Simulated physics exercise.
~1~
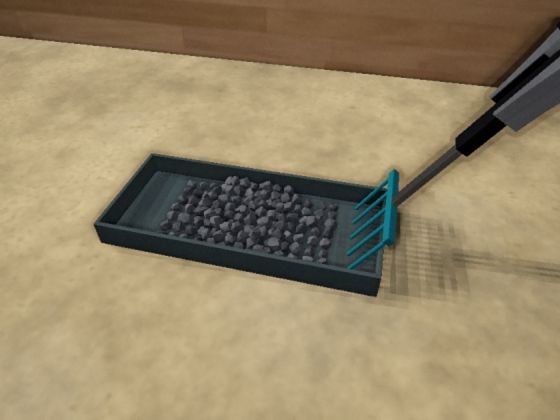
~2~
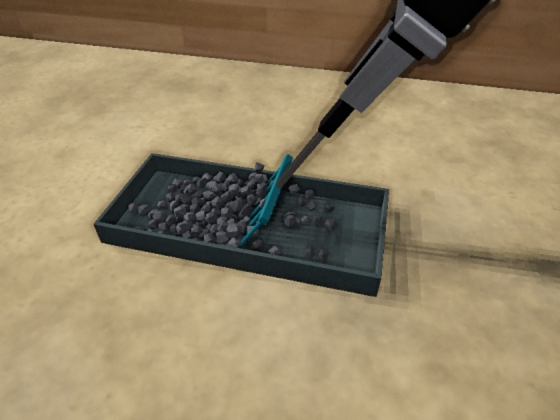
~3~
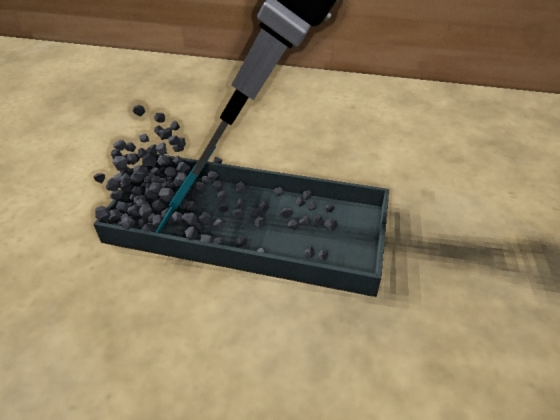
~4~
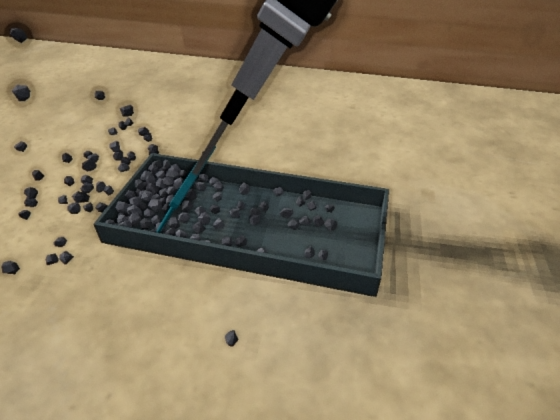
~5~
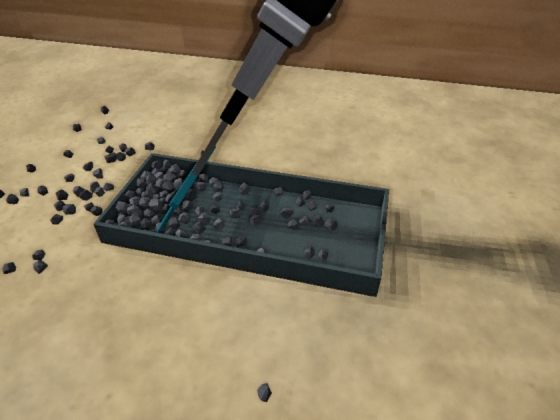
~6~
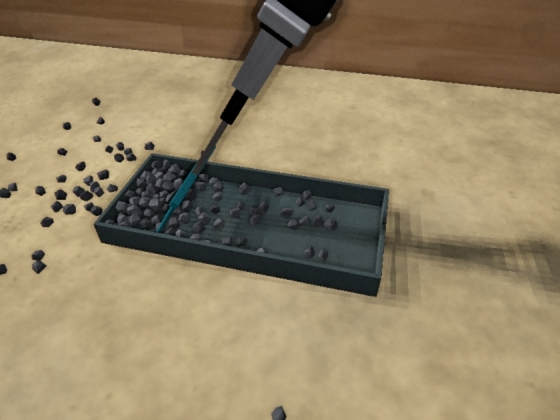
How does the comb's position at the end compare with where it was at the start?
At the start the comb was at the right end of the tray, and by the end it had moved left and rested among the pebbles near the tray's left end.
